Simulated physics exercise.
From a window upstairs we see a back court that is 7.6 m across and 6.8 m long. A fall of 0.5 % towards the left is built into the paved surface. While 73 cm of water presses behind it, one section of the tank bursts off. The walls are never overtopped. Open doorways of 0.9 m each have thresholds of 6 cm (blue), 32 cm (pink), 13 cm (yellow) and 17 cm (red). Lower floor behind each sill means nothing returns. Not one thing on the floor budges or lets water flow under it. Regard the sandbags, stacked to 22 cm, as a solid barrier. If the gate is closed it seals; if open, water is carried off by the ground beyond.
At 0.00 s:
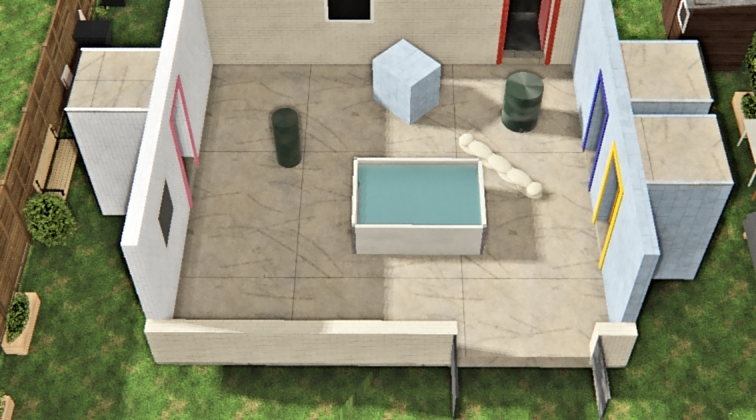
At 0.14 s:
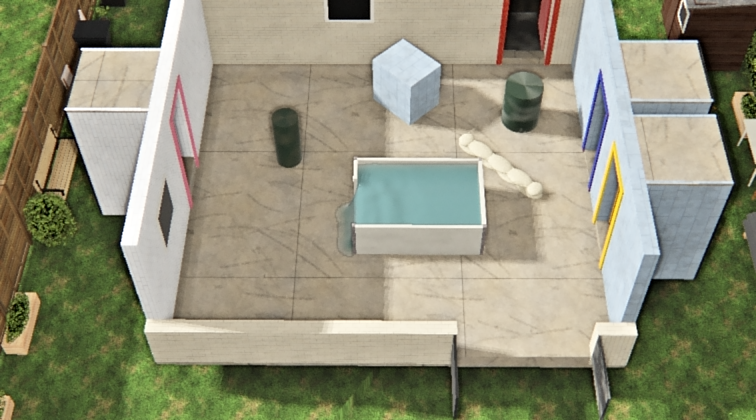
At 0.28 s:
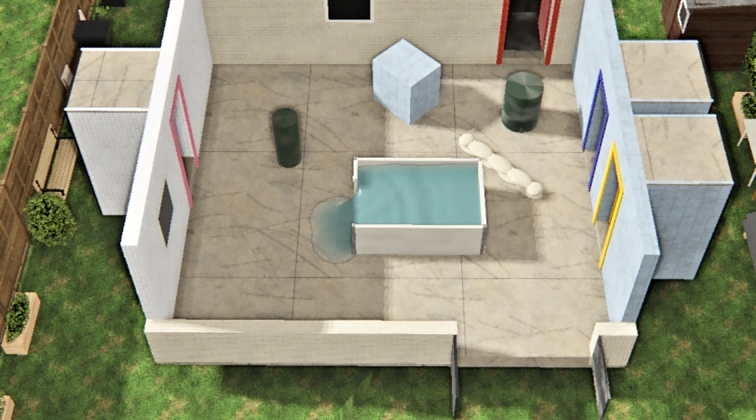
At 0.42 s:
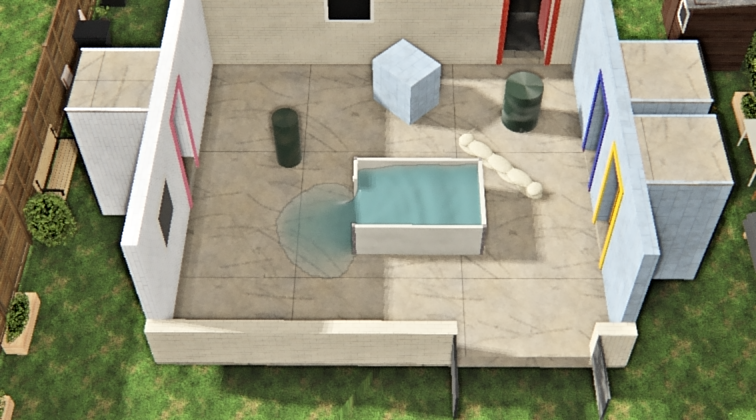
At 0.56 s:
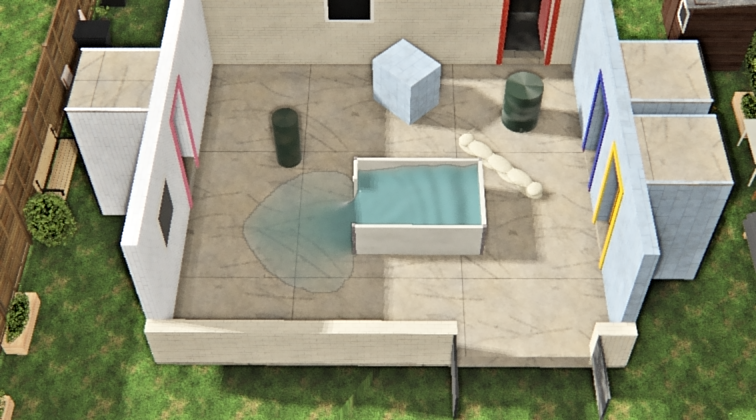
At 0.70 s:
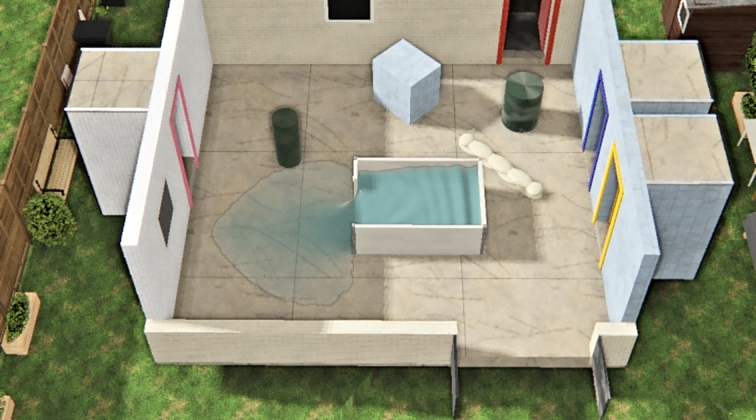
Water pours from the left side of a white tank and spreads across the paved court.
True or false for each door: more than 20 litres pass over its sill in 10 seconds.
Per door: The blue door: False; the pink door: False; the yellow door: False; the red door: False.
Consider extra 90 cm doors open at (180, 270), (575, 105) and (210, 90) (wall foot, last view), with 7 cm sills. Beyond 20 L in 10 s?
Door 1: Higher; door 2: Lower; door 3: Higher.
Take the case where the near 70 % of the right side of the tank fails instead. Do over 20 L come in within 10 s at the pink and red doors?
Pink stays inside, red stays inside, judged against that limit.
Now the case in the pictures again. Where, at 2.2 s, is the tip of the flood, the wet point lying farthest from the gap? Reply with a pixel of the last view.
Somewhere around (209, 94).
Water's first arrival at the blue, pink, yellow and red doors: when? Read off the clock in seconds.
So, blue at 8.5 s, then pink at 1.1 s, yellow at 7.0 s, and red at 6.5 s.
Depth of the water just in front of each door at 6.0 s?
Depths: Blue door 0 cm, pink door 13 cm, yellow door 0 cm, red door 0 cm.
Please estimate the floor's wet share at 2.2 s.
Wet share: Near 25 percent.
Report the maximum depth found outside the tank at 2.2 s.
About 42 cm at most.
After 1.4 s water covers 25 % of the floor and is deepest (40 cm) near (352, 234); blue door not reached, pink door 21 cm at the sill, 0 L in, yellow door not reached, red door not reached.
After 2.2 s water covers 25 % of the floor and is deepest (42 cm) near (173, 324); blue door not reached, pink door 28 cm at the sill, 0 L in, yellow door not reached, red door not reached.
After 3.5 s water covers 35 % of the floor and is deepest (26 cm) near (185, 249); blue door not reached, pink door 17 cm at the sill, 0 L in, yellow door not reached, red door not reached.
After 6.0 s water covers 60 % of the floor and is deepest (16 cm) near (185, 249); blue door not reached, pink door 13 cm at the sill, 0 L in, yellow door not reached, red door not reached.
After 10.0 s water covers 90 % of the floor and is deepest (10 cm) near (365, 88); blue door 2 cm at the sill, 0 L in, pink door 7 cm at the sill, 0 L in, yellow door 5 cm at the sill, 0 L in, red door 2 cm at the sill, 0 L in.
